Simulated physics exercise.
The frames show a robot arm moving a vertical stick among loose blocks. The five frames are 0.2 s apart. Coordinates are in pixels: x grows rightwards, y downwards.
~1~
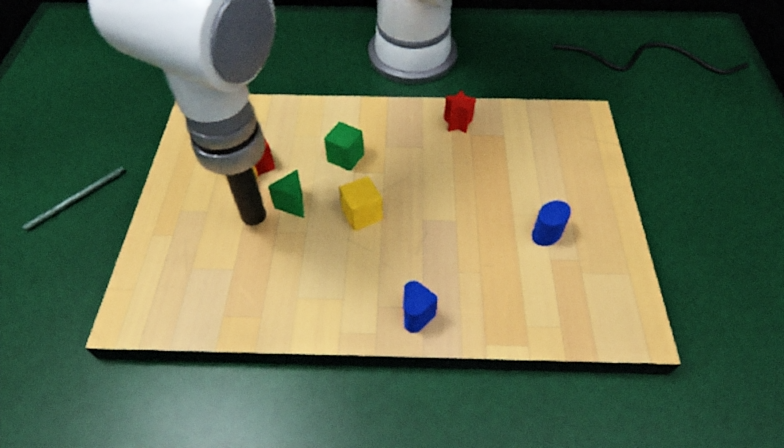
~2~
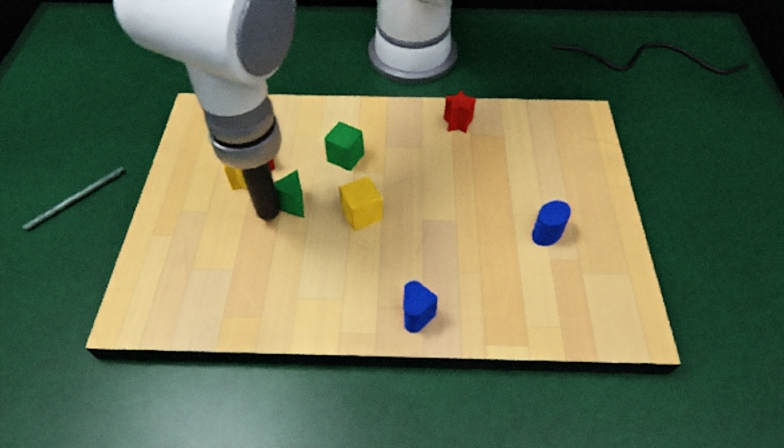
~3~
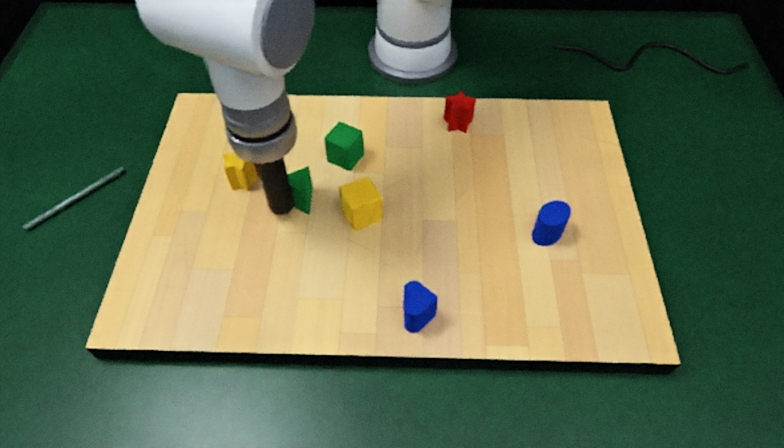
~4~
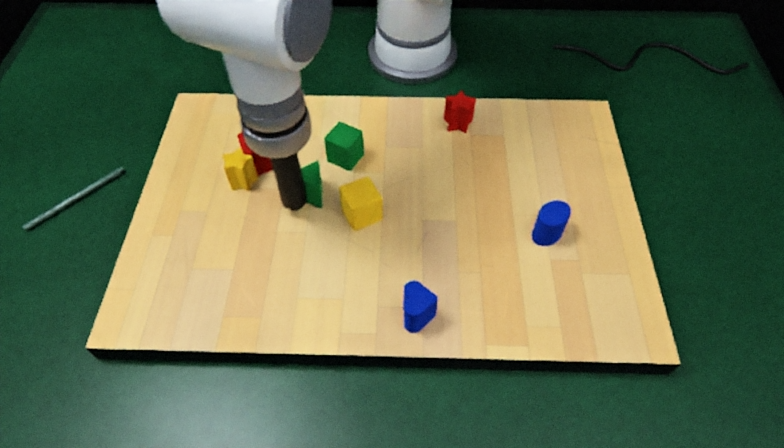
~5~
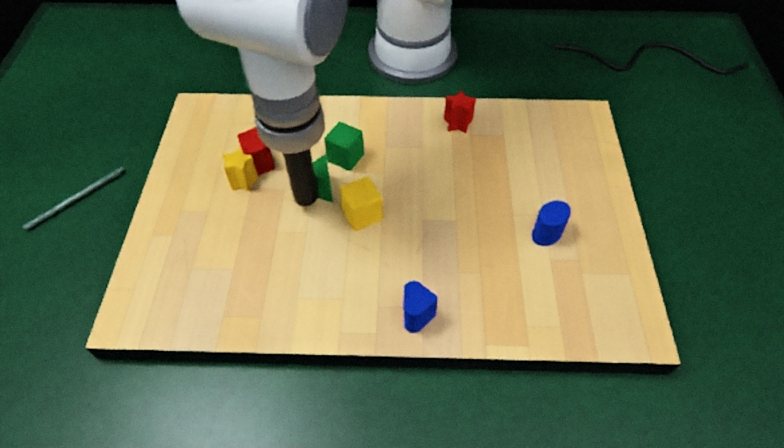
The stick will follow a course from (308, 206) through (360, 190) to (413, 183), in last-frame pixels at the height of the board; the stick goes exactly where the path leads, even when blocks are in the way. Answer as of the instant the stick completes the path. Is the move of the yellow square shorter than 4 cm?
Yes
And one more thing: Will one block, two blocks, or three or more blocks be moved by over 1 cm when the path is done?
One block moves more than 1 cm.
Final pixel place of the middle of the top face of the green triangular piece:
Answer: (335, 156).
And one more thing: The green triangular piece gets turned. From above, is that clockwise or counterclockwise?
It is turned anticlockwise.
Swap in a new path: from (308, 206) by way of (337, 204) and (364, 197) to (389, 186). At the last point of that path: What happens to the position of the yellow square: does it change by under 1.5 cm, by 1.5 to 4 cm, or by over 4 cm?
Result: 1.5-4 cm.
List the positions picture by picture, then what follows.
The first frame shows stick tip (254, 216); block tops, green triangular piece (288, 184); yellow square (360, 192).
The second frame shows stick (268, 210); blocks unchanged.
The third frame shows stick (282, 205); green triangular piece (297, 179).
The fourth frame shows stick (294, 201); green triangular piece (308, 173).
The fifth frame shows stick (306, 197); green triangular piece (318, 168); yellow square (360, 192).
What follows on the original path. One third of the way, stick (342, 186); green triangular piece (334, 156), turned 35° anticlockwise.
Two thirds of the way, stick (378, 177); green triangular piece (335, 156), turned 40° anticlockwise.
At the end, stick (413, 174); green triangular piece (335, 156), turned 40° anticlockwise; yellow square in place.
